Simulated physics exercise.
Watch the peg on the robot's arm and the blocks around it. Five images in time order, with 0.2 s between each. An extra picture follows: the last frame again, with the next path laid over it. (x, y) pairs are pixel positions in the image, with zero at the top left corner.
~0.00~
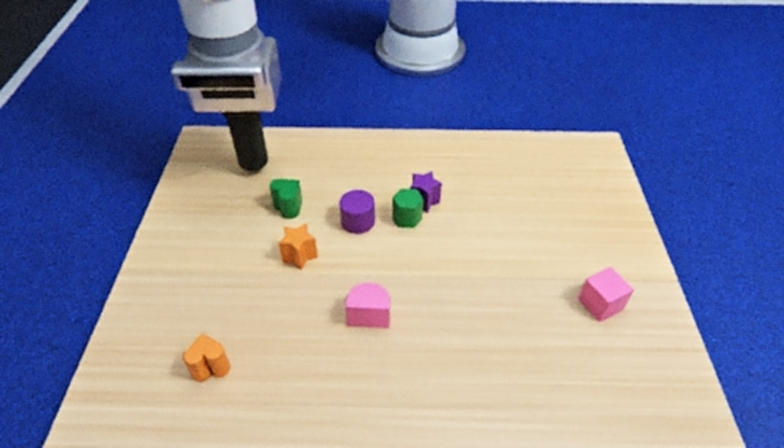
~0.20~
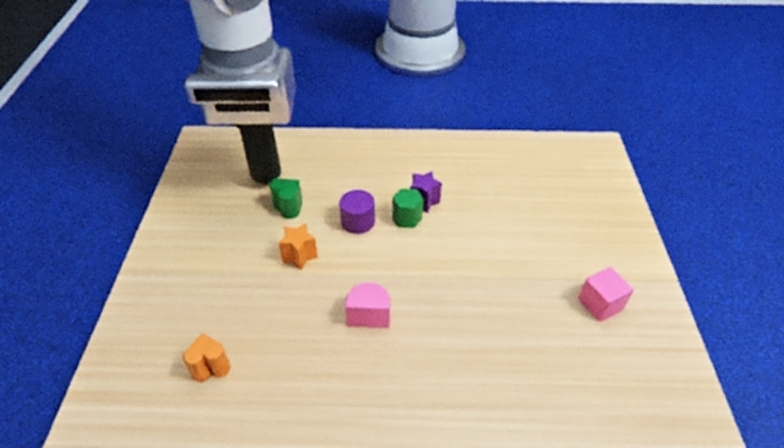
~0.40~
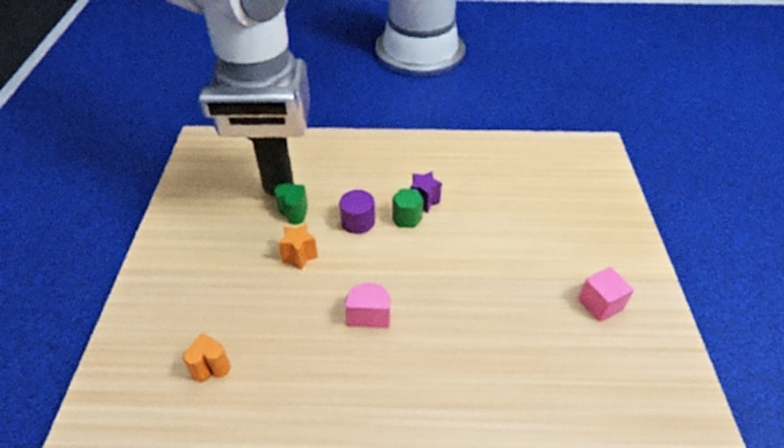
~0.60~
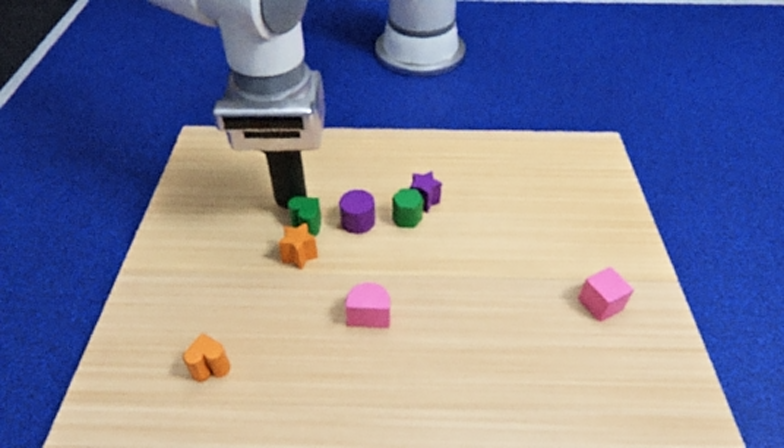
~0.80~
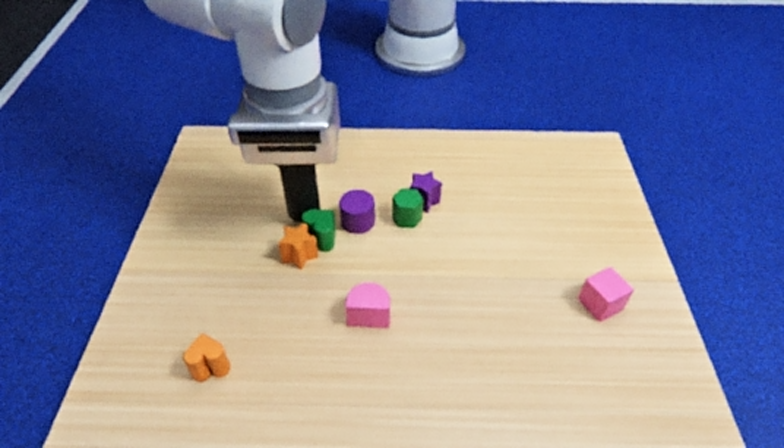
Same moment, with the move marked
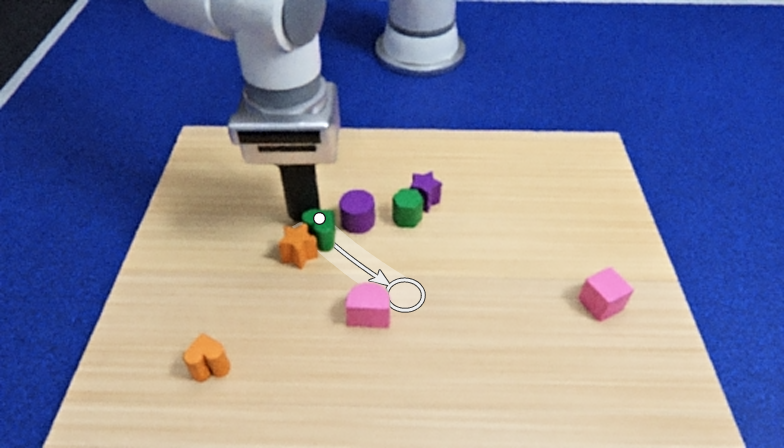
A robotic arm with a black peg reaches over a pale wooden board on a blue surface, seen from above at an angle. Green, purple, orange and pink blocks lie scattered, with a pink cube at right and an orange heart at lower left. The peg moves down and rightward, pushing the green heart-shaped block beside the orange star, while the other blocks and camera stay still.
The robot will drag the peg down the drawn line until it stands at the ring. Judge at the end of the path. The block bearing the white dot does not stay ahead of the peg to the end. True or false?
The claim does not hold.
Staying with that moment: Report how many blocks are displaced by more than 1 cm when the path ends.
The number will come to 1.
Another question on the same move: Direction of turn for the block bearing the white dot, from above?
It swings round anticlockwise.
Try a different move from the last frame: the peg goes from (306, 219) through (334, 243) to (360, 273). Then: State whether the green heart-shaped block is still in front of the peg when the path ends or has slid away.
Once the path is finished, the green heart-shaped block still sits ahead of the peg.
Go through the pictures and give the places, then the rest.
Tip of the peg at (254, 162), middles of tops, orange star-shaped block at (296, 235), green heart-shaped block at (285, 187), in the first frame.
Peg at (266, 174), nothing pushed, in the second frame.
Peg at (279, 187), green heart-shaped block at (291, 192), in the third frame.
Peg at (292, 199), green heart-shaped block at (305, 205), in the fourth frame.
Peg at (304, 212), orange star-shaped block at (296, 235), green heart-shaped block at (319, 218), in the fifth frame.
The line goes from (306, 219) through (349, 257) to (405, 295); the dot is on the green heart-shaped block.
What follows on the original path. One third of the way, peg at (333, 237); green heart-shaped block at (351, 244), turned 15° anticlockwise.
Two thirds of the way, peg at (366, 263); green heart-shaped block at (388, 269), turned 35° anticlockwise.
At the end, peg at (405, 288); orange star-shaped block unmoved; green heart-shaped block at (430, 296), turned 35° anticlockwise.
